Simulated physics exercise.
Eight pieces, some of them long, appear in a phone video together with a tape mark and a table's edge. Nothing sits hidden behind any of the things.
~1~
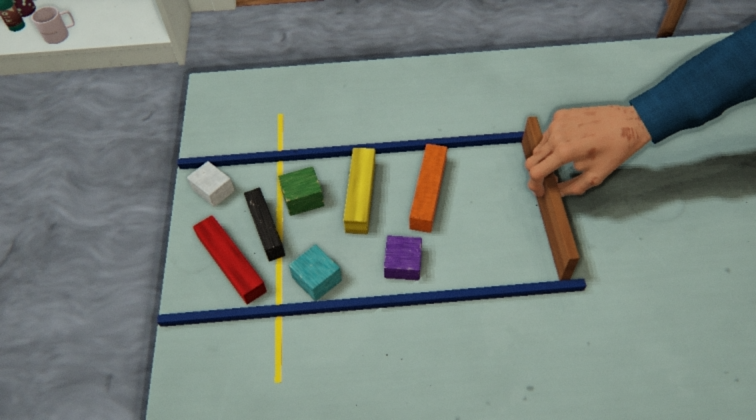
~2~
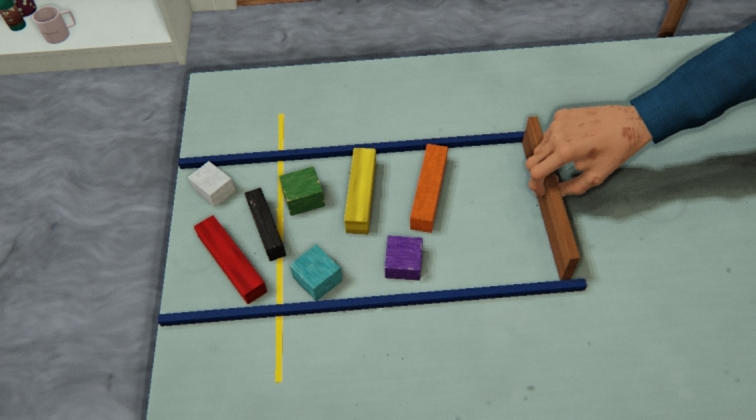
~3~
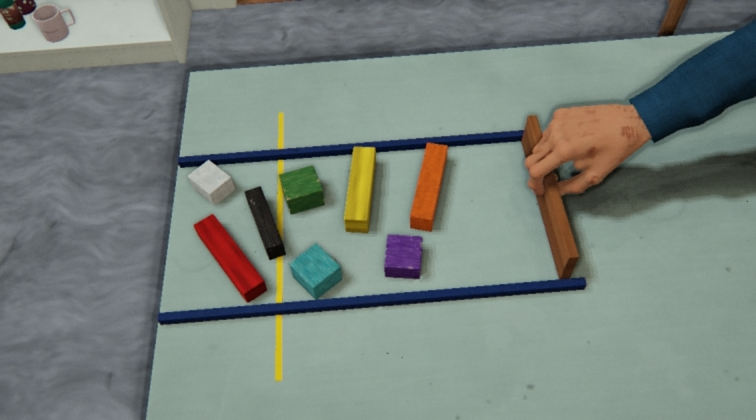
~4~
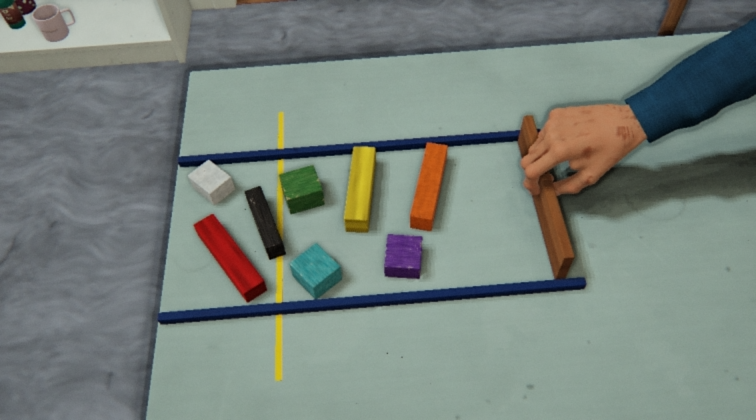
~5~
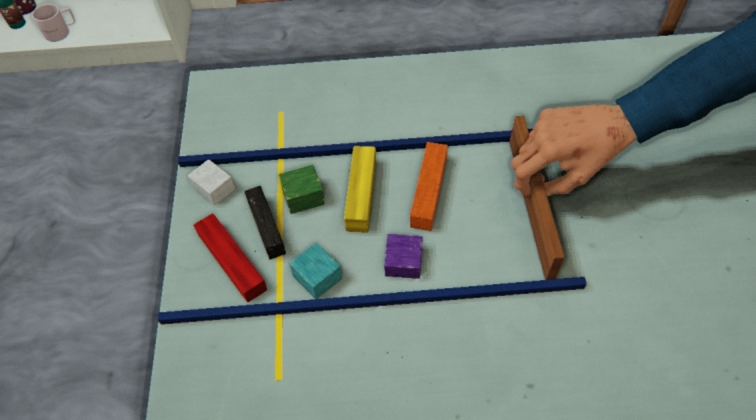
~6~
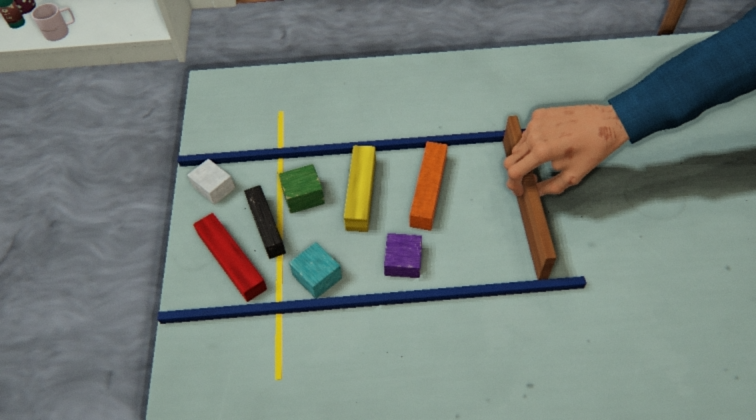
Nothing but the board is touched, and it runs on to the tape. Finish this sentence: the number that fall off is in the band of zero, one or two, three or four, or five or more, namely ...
Namely zero.
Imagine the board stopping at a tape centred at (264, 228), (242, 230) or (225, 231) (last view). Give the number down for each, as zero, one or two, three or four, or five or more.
Tape by tape, the falls would be 1 or 2, then one or two, then either three or four.
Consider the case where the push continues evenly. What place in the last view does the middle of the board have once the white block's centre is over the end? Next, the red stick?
The middle is at (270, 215) when it's the white block, and at (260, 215) when it's the red stick.
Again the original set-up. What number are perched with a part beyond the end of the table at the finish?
That comes to 2 of them.
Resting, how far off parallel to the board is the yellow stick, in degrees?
I'd say it's about 0° out of line.
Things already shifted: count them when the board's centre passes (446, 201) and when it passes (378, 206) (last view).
1 and 3.
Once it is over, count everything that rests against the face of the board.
2 of them.
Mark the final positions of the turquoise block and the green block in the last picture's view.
Near (225, 275) and (216, 191).
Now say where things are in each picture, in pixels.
In the first frame, white block (211, 184); red stick (229, 259); black bar (264, 224); board (548, 195); tape (280, 229).
In the second frame, red stick (230, 258); yellow stick (361, 190).
In the third frame, black bar (265, 222); board (547, 194).
In the fourth frame, white block (212, 183); purple block (404, 256).
In the fifth frame, red stick (230, 256); turquoise block (316, 271).
In the sixth frame, white block (211, 182); red stick (229, 256); black bar (265, 221); board (527, 194); tape (280, 227).
Early on, none off yet; white block at rest near (211, 182); red stick at rest near (229, 256); black bar at rest near (265, 221).
Finally, the number that fall off is zero.
